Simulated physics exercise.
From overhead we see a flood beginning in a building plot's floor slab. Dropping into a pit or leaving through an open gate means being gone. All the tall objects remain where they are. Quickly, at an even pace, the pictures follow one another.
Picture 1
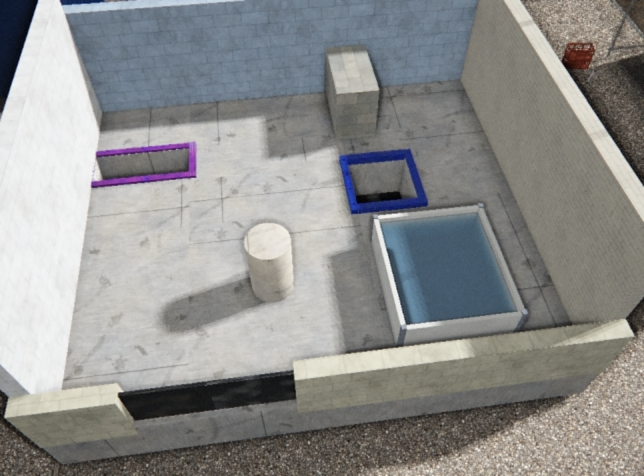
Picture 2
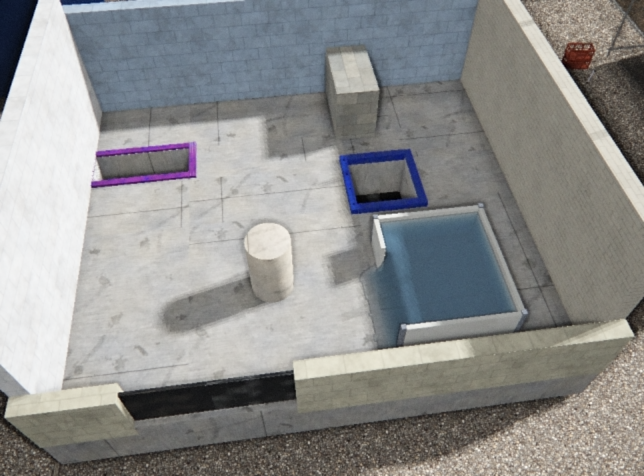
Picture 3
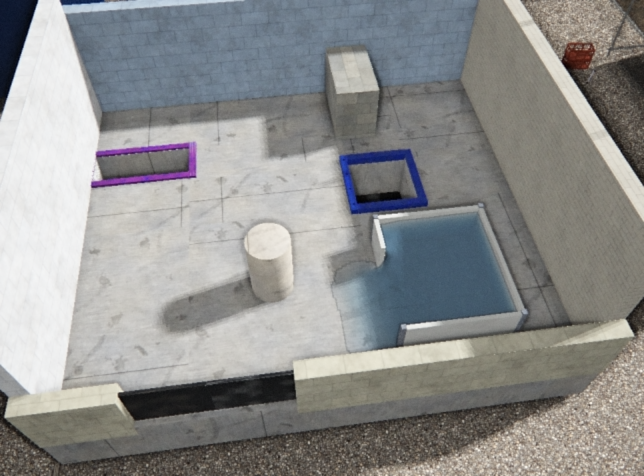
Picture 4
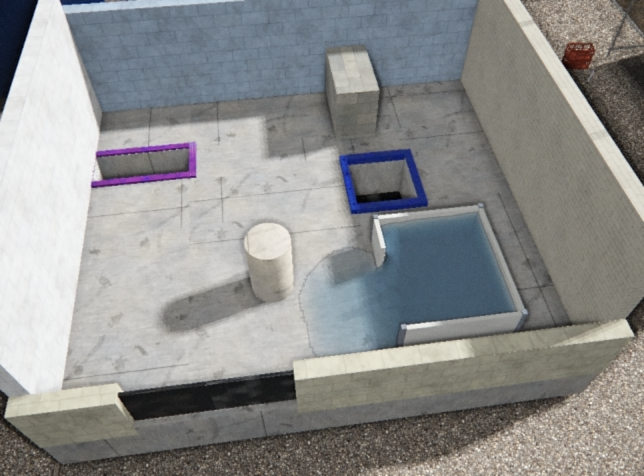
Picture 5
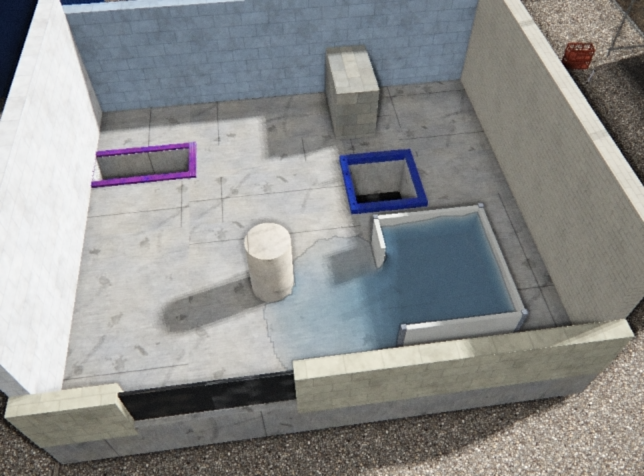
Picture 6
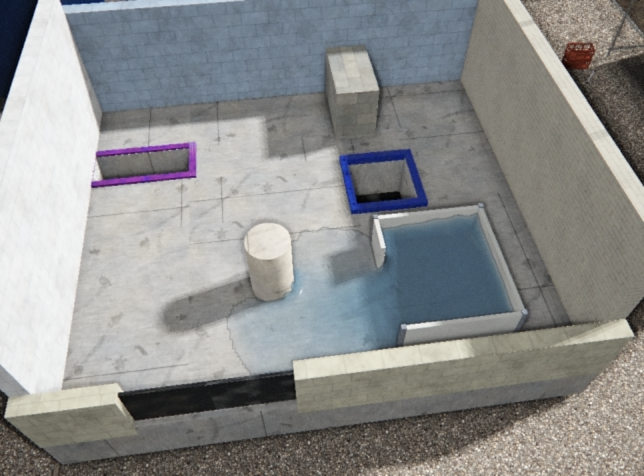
Blue water poured out of a square tank on the right when its left side opened, then spread left across the pale floor in a widening puddle and reached around the base of a round pillar.
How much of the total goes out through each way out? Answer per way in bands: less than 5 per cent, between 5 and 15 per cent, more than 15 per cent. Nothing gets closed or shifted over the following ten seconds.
Going out through each: The gate, less than 5 per cent; the blue pit, less than 5 per cent; the purple pit, more than 15 per cent.
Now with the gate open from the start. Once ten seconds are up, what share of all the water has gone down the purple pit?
Parts in a hundred: Purple 6.
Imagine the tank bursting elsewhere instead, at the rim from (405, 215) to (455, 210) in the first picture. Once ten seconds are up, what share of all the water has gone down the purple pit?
Purple 0 %.
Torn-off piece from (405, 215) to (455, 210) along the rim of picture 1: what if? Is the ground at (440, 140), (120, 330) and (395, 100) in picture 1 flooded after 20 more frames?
Soaked, then unsoaked, then soaked.
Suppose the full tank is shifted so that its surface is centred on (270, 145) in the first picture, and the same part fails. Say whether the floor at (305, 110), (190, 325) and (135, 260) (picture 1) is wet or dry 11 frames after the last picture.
Location one: Bone dry; location two: Bone dry; location three: Soaked.
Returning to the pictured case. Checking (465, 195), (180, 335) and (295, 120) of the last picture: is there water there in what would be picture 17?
In that order, the three spots are high and dry, soaked and high and dry.
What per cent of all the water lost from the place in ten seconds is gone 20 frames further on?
I'd put it near 0 in a hundred.
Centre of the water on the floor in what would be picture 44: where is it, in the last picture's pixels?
The centre of mass sits at about (232, 276).
A moment on, water covers 20 % of the floor; the gate 0 %, the blue pit 0 %, the purple pit 0 %.
Next, water covers 30 % of the floor; the gate 0 %, the blue pit 0 %, the purple pit 0 %.
Then, water covers 40 % of the floor; the gate 0 %, the blue pit 0 %, the purple pit 0 %.
Later, water covers 60 % of the floor; the gate 0 %, the blue pit 0 %, the purple pit 12 %.
In the end, water covers 70 % of the floor; the gate 0 %, the blue pit 0 %, the purple pit 18 %.
